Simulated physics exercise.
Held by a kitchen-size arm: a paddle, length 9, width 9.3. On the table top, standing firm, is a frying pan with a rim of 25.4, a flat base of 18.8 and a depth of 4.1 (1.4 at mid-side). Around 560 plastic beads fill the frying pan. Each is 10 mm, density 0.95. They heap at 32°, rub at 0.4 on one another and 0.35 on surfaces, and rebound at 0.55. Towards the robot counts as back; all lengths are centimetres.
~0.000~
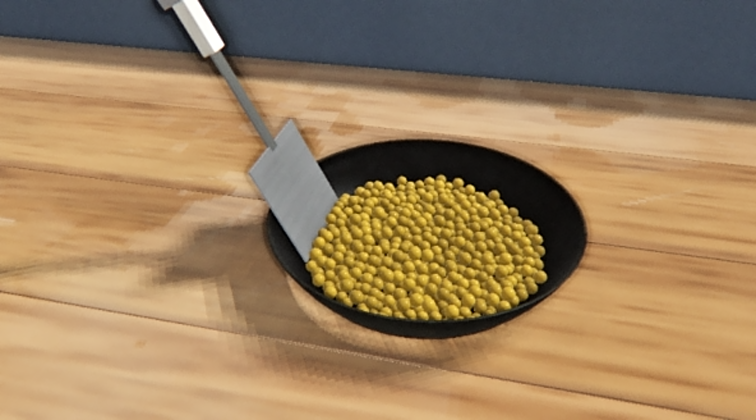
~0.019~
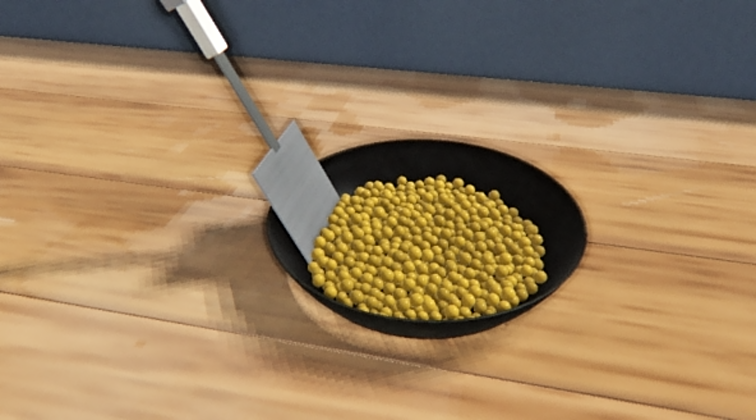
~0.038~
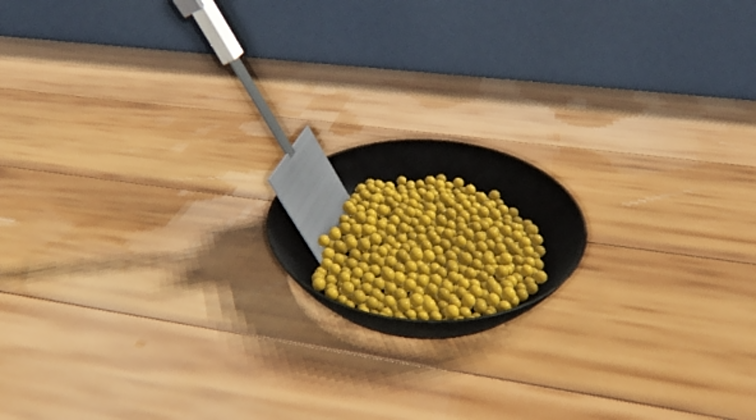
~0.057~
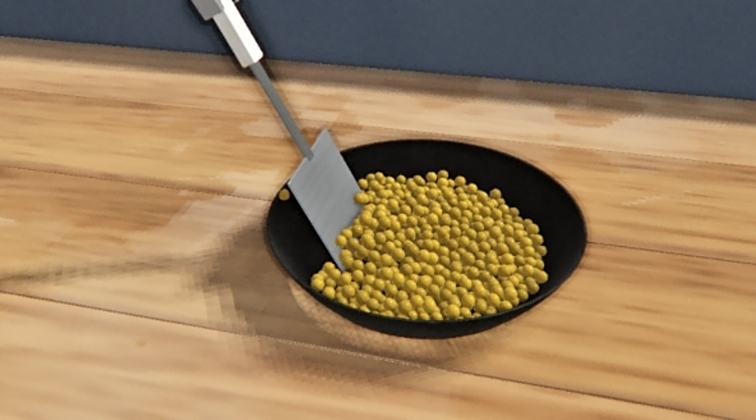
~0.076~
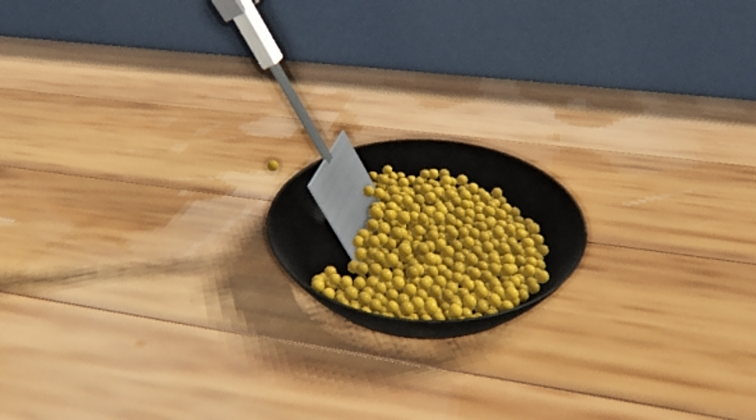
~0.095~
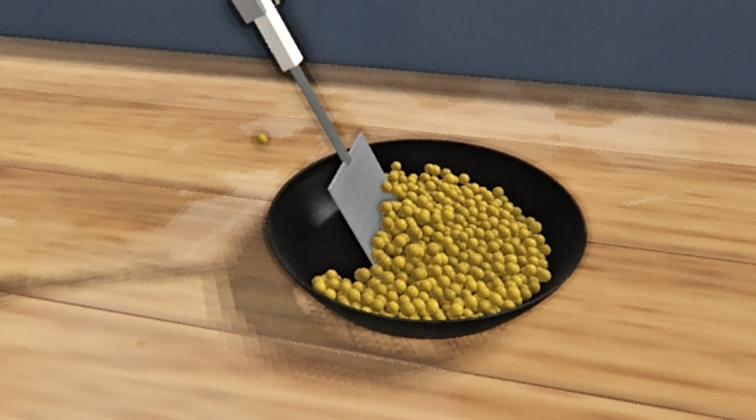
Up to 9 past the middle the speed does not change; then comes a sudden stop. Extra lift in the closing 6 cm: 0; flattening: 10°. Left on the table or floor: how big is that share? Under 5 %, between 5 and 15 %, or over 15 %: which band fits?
The band that fits is over 15 %.
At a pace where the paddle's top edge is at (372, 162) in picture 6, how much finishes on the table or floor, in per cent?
Share: Roughly 30 %.
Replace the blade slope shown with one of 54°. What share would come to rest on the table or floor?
My guess is close to 15 per cent.
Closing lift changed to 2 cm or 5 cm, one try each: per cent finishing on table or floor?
I'd put it near 25 in a hundred, then near 15 in a hundred.
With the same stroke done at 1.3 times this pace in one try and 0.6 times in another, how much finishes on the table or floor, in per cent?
About 25 and 15 per cent.
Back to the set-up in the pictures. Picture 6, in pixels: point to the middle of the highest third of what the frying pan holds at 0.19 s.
Around (504, 238).
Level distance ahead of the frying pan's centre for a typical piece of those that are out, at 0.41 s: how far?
I'd say some 16 centimetres.
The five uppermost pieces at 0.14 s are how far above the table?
Somewhere near 7 cm, I'd say.
By 0.14 s, sloping 63°, highest piece 14 above the table; 560 in the frying pan, 1 on the blade or in flight.
By 0.19 s, sloping 59°, highest piece 16 above the table; 560 in the frying pan, 1 on the blade or in flight.
By 0.41 s, sloping 53°, highest piece 6 above the table; 449 in the frying pan, 101 on the table or floor, 11 on the blade or in flight.
By 1.46 s, sloping 53°, highest piece 5 above the table; 448 in the frying pan, 113 on the table or floor.
Final count, 448 in the frying pan, 113 on the table or floor. That is 20 % on the table or floor.
